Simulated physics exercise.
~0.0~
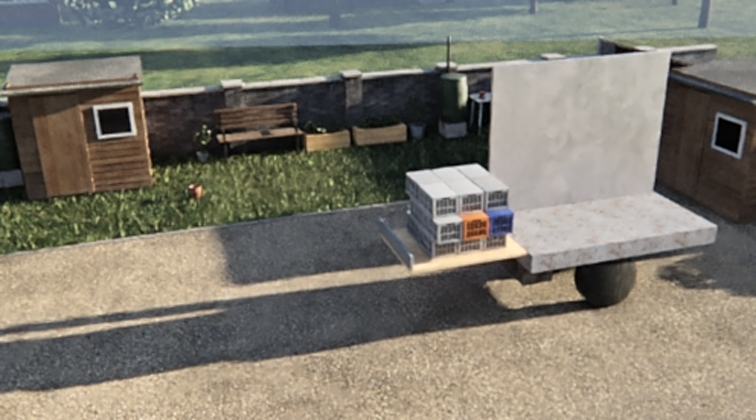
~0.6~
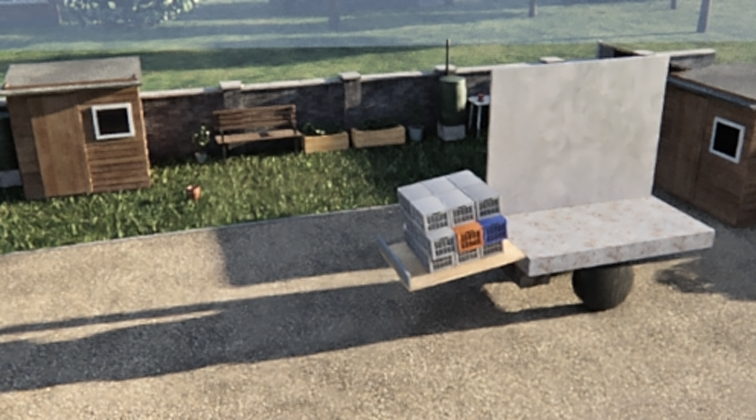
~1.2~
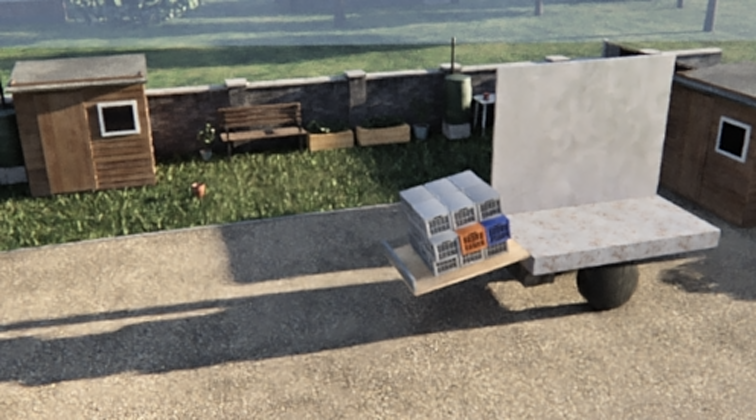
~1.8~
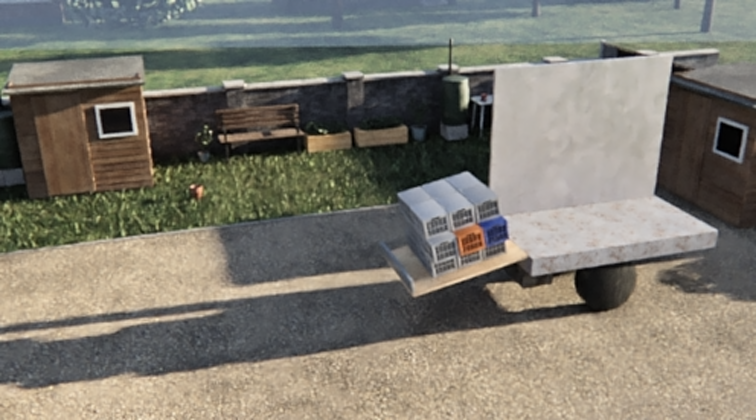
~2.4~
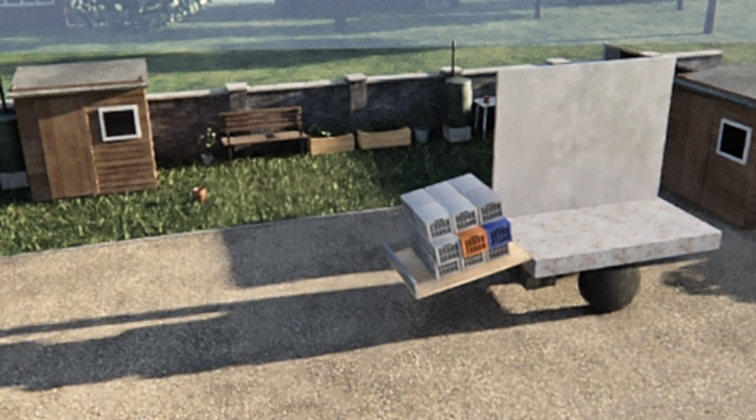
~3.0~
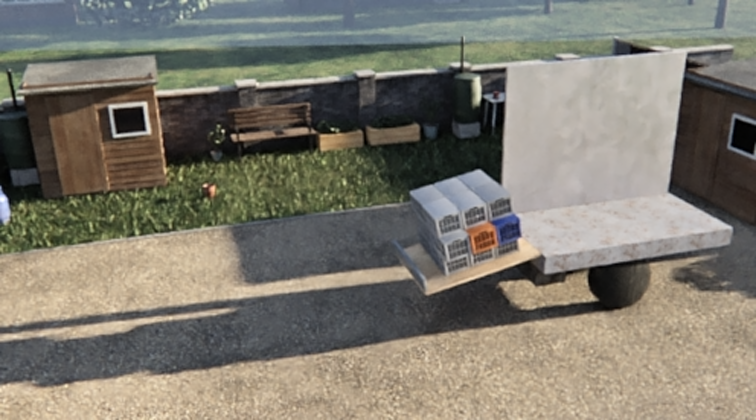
The video shows a stack of closed crates, mostly grey with one orange and one blue, on a platform at the back of a lorry in a yard. The platform tips gently down to the left, then stays tilted, with the crates still stacked on it.
